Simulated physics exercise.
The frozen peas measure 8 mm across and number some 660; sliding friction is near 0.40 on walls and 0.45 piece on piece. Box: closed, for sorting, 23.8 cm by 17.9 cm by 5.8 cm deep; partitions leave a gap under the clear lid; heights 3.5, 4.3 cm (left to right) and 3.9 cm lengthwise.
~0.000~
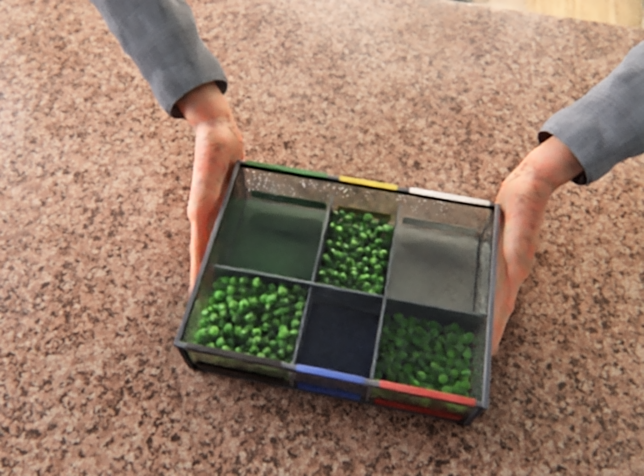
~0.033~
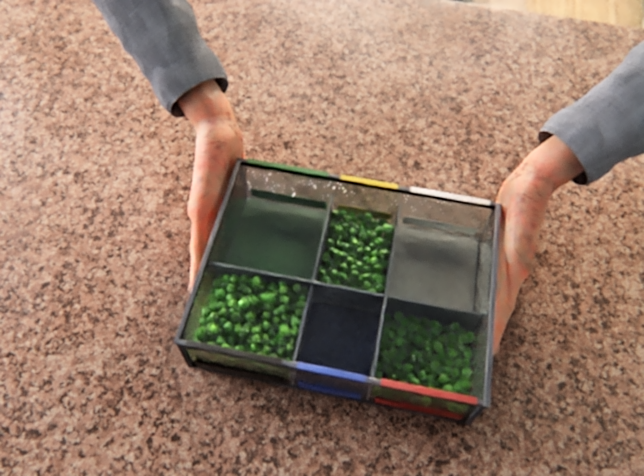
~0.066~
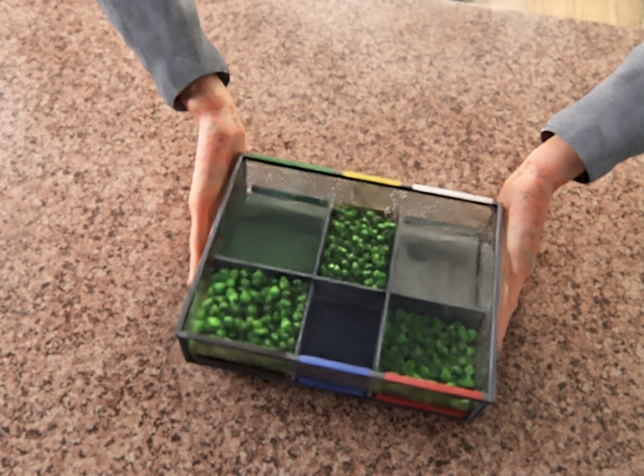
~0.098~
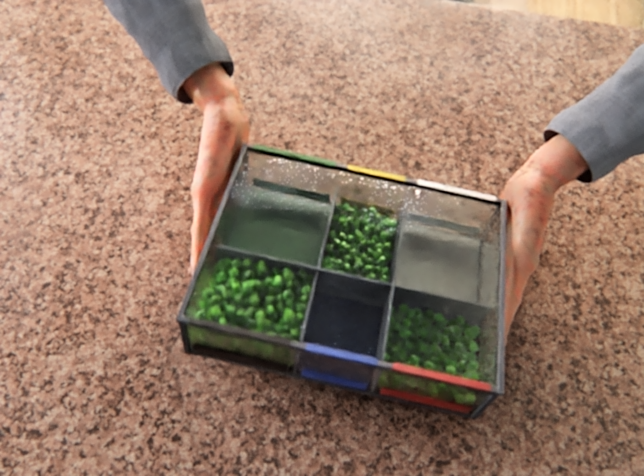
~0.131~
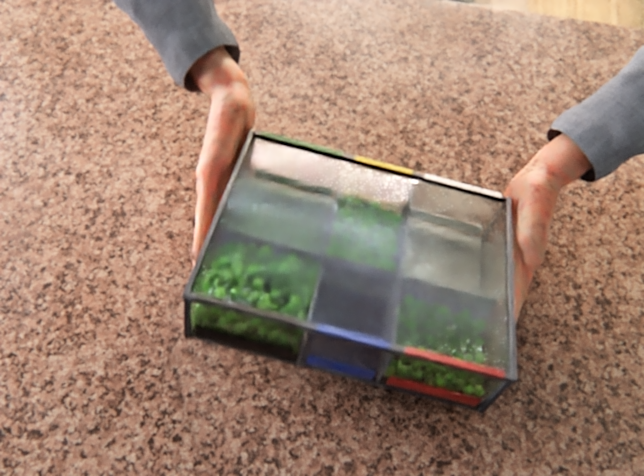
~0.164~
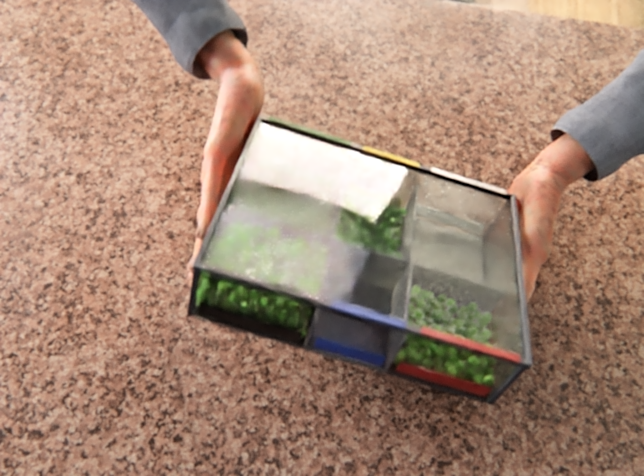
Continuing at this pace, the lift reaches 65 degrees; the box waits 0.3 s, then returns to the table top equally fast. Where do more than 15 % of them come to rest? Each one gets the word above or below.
Results: Red compartment above; blue compartment below; green compartment below; yellow compartment above; white compartment below; black compartment above.
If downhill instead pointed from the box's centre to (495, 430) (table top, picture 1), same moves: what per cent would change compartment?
Something like 25 in a hundred.
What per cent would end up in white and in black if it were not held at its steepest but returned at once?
White 5; black 30.
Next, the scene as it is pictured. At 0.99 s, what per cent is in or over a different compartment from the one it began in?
Some 30 per cent.
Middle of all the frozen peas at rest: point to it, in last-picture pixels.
Approximately (353, 310) in the last picture.
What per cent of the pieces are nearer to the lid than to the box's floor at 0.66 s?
I'd say around 30 percent of the pieces.
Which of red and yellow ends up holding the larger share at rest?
Answer: Yellow.
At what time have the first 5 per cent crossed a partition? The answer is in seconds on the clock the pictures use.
Close to the 0.50 s mark.
After 0.66 s, tilt 65 degrees; red 25 %, blue 5 %, green 5 %, yellow 30 %, white 5 %, black 35 %.
After 0.99 s, tilt 39 degrees; red 20 %, blue 5 %, green 5 %, yellow 35 %, white 5 %, black 25 %.
After 1.42 s, tilt 0 degrees; red 20 %, blue 5 %, green 5 %, yellow 35 %, white 5 %, black 25 %.
By 2.0 s all is still; red 20 %, blue 5 %, green 5 %, yellow 35 %, white 10 %, black 25 %.
